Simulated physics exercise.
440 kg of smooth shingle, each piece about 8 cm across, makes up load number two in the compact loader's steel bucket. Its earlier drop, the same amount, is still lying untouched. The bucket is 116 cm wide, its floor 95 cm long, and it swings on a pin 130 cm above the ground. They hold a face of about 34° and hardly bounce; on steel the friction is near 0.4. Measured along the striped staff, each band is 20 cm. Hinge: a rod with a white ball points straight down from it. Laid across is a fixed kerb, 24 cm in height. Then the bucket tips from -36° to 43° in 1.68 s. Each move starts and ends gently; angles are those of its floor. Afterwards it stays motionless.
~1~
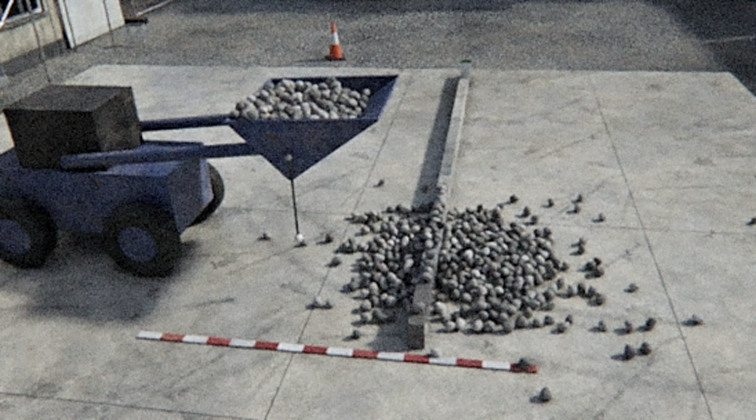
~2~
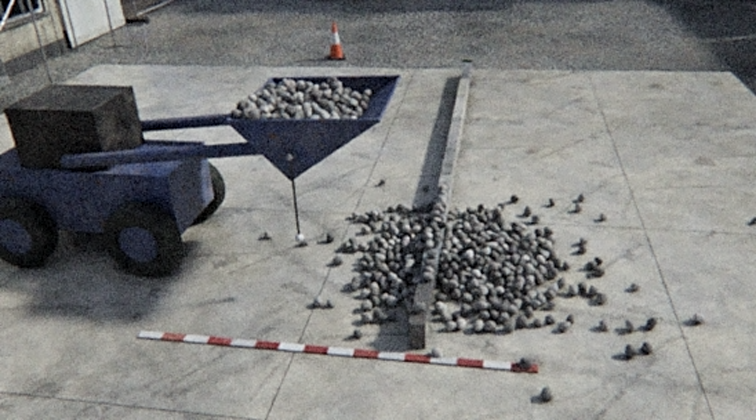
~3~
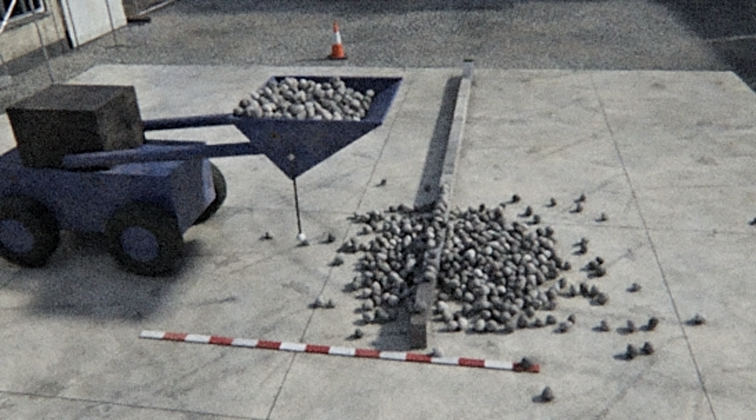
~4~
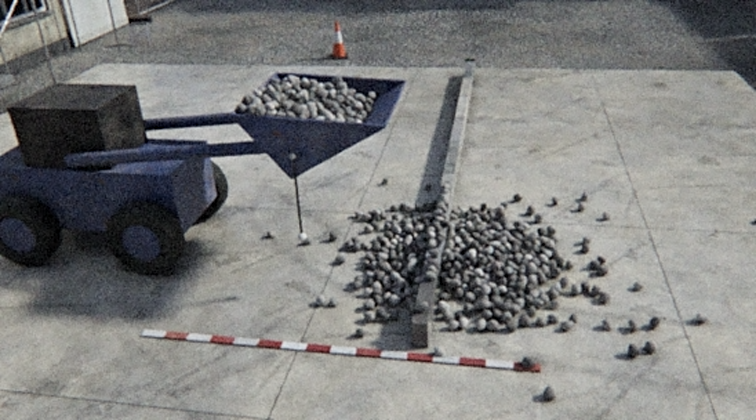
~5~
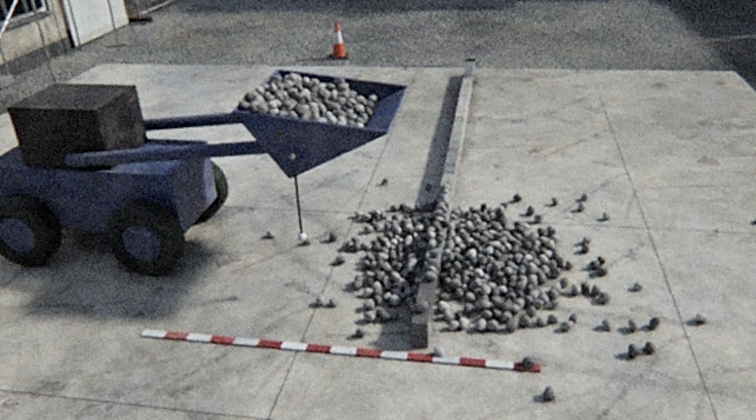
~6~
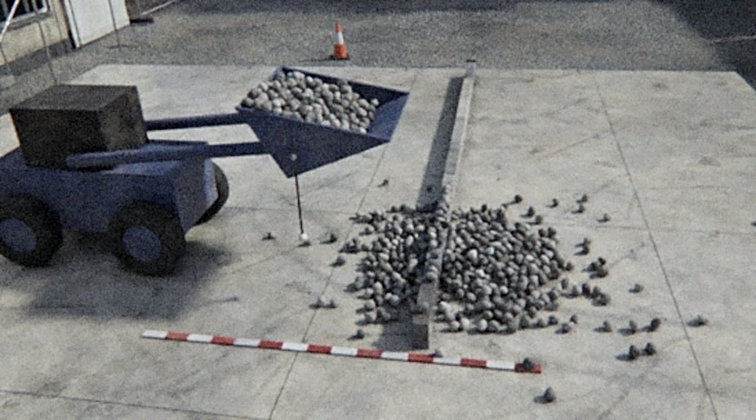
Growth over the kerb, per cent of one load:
9 percent.
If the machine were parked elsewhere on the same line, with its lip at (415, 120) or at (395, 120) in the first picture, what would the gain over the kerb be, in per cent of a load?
First place: Roughly 55 %; second place: Roughly 30 %.
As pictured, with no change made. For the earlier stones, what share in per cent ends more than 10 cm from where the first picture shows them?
Close to 15 in a hundred of them.
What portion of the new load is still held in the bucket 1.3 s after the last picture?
Some 20 percent, roughly.
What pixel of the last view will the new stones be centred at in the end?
I'd point to about (400, 246).
Then, 0.8 s after the last picture the floor is at 31°; in per cent of one load, 94 in the bucket, 47 on this side of the kerb, 59 over the kerb; the foremost stones are at (662, 293).
Then, 1.3 s after the last picture the floor is at 43°; in per cent of one load, 21 in the bucket, 119 on this side of the kerb, 60 over the kerb; the foremost stones are at (662, 293).
Then, 1.7 s after the last picture the floor is at 43°; in per cent of one load, 0 in the bucket, 135 on this side of the kerb, 65 over the kerb; the foremost stones are at (662, 293).
Then, 4.4 s after the last picture the floor is at 43°; in per cent of one load, 0 in the bucket, 133 on this side of the kerb, 68 over the kerb; the foremost stones are at (662, 293). Net gain over the kerb, 9.
